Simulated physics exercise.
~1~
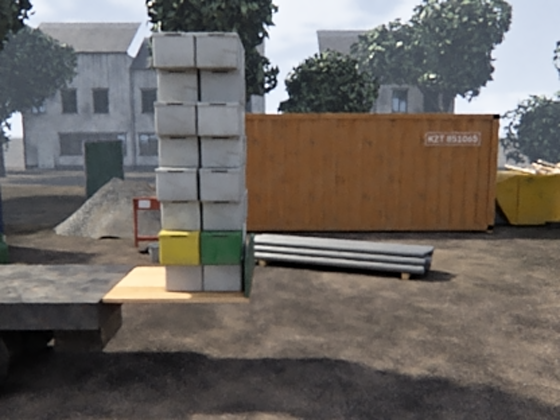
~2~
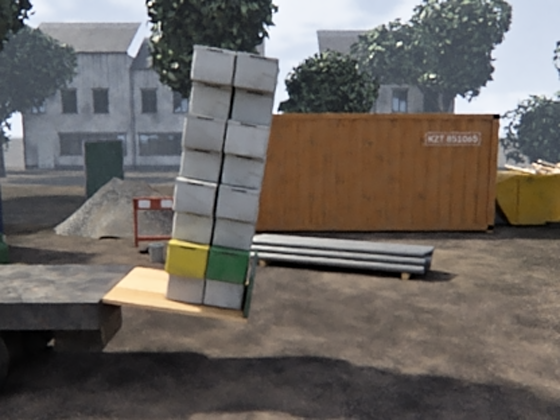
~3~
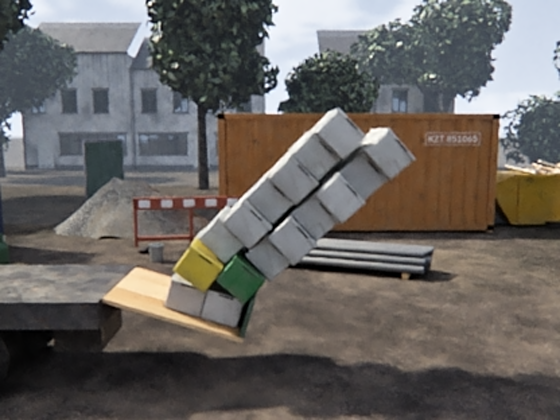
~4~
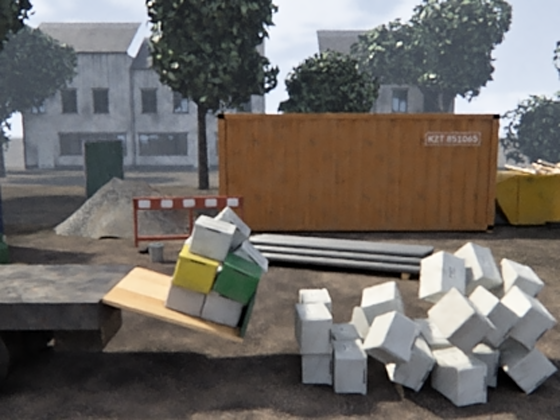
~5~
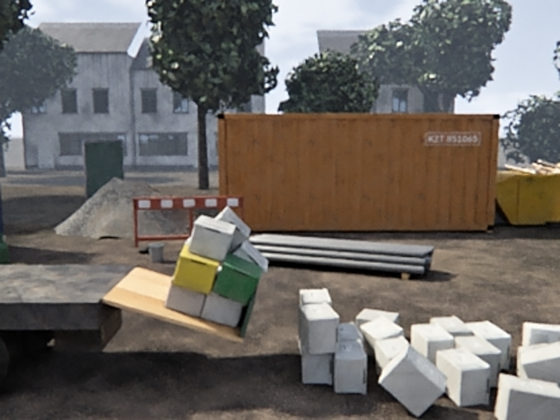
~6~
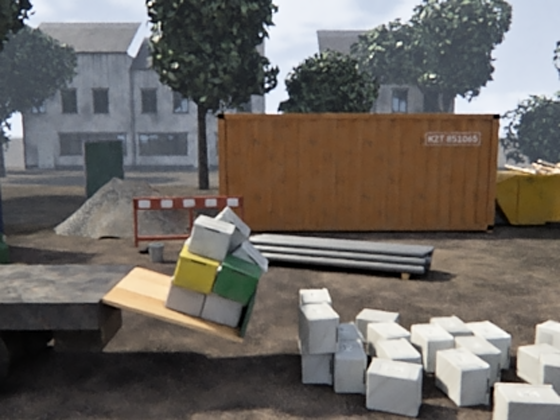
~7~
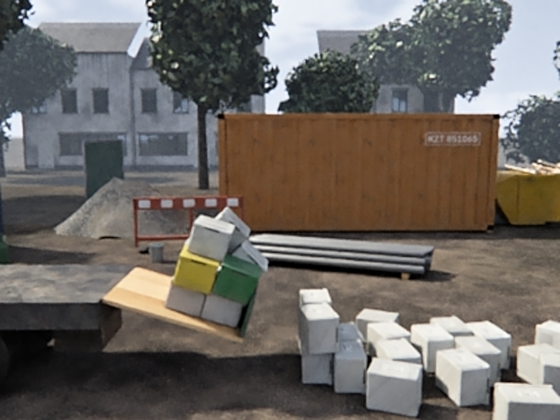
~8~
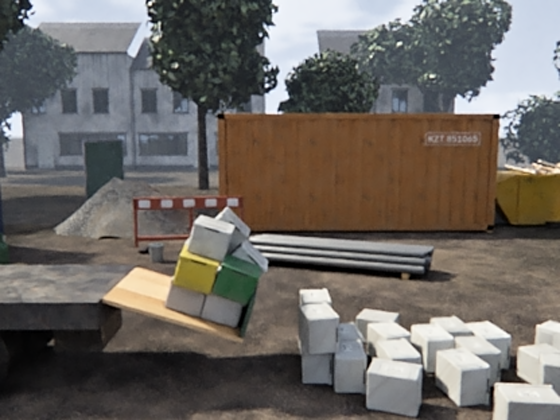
A tall stack of pale lidded totes, with one yellow and one green near the bottom, leans right as the flap beneath it droops, then topples. Most totes spill across the dirt, while a small tilted cluster including both coloured ones stays on the sloping flap.
